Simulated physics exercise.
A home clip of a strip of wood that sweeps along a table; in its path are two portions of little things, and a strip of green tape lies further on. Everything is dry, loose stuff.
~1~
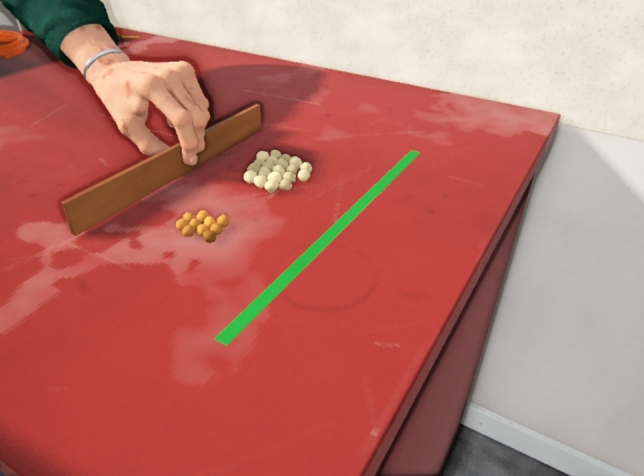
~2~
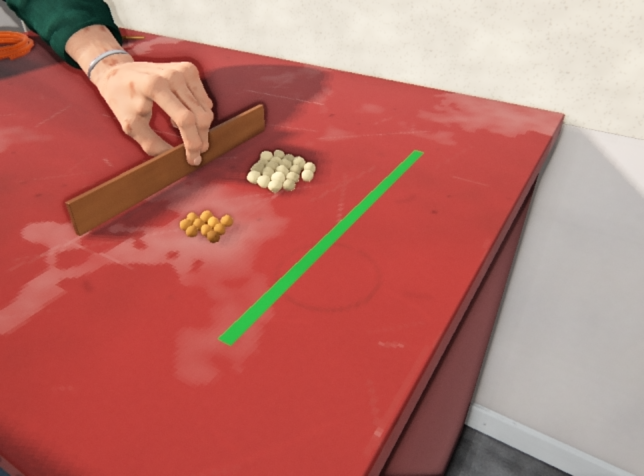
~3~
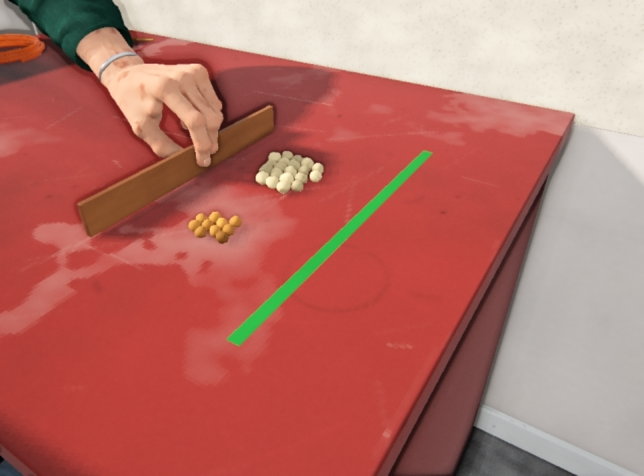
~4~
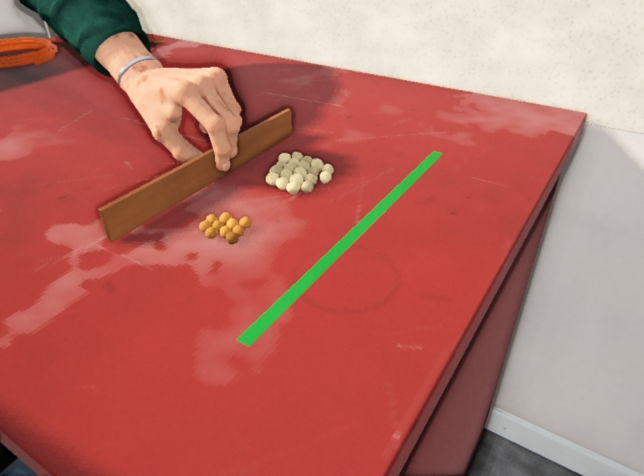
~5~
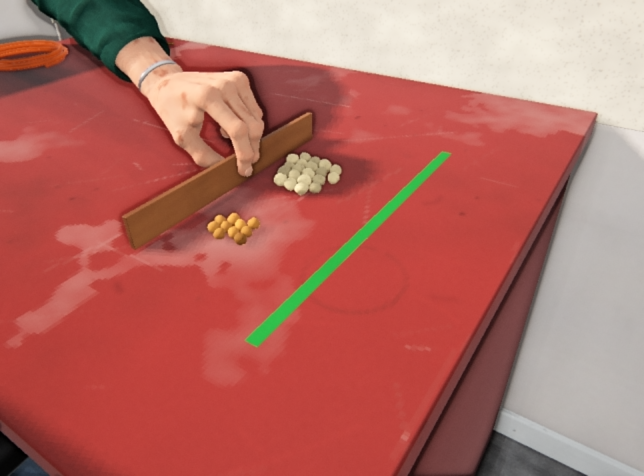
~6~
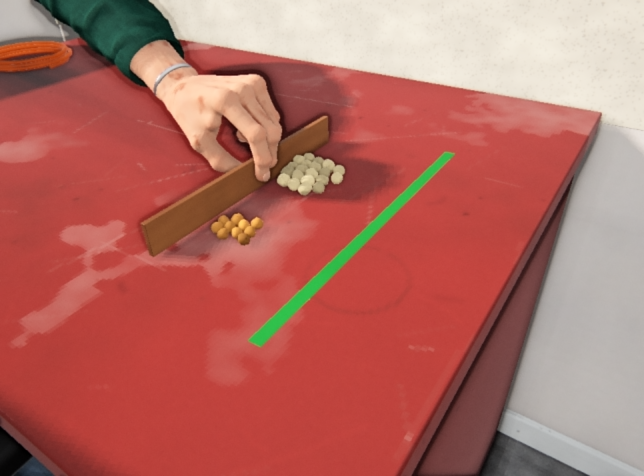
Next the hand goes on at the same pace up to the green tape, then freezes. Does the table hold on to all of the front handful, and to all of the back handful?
Front handful: Yes; back handful: Yes.
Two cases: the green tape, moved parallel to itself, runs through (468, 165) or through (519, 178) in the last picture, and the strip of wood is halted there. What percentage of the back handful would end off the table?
First some 0, then 20 per cent.
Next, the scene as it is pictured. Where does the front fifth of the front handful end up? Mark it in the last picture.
Roughly (355, 273) in pixels.
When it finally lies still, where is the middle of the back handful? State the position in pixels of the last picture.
Its middle ends up near (421, 211).
Then, 0.57 s after the last picture, strip of wood still moving, near (314, 179); front handful all on the table, its front near (292, 248); back handful all on the table, its front near (387, 200).
Then, 1.16 s after the last picture, strip of wood stopped at the green tape; front handful all on the table, its front near (365, 277); back handful all on the table, its front near (447, 217).
Then, 1.44 s after the last picture, strip of wood stopped at the green tape; front handful all on the table, its front near (365, 277); back handful all on the table, its front near (449, 217).
At rest, strip of wood stopped at the green tape; front handful all on the table, its front near (365, 277); back handful all on the table, its front near (449, 217).
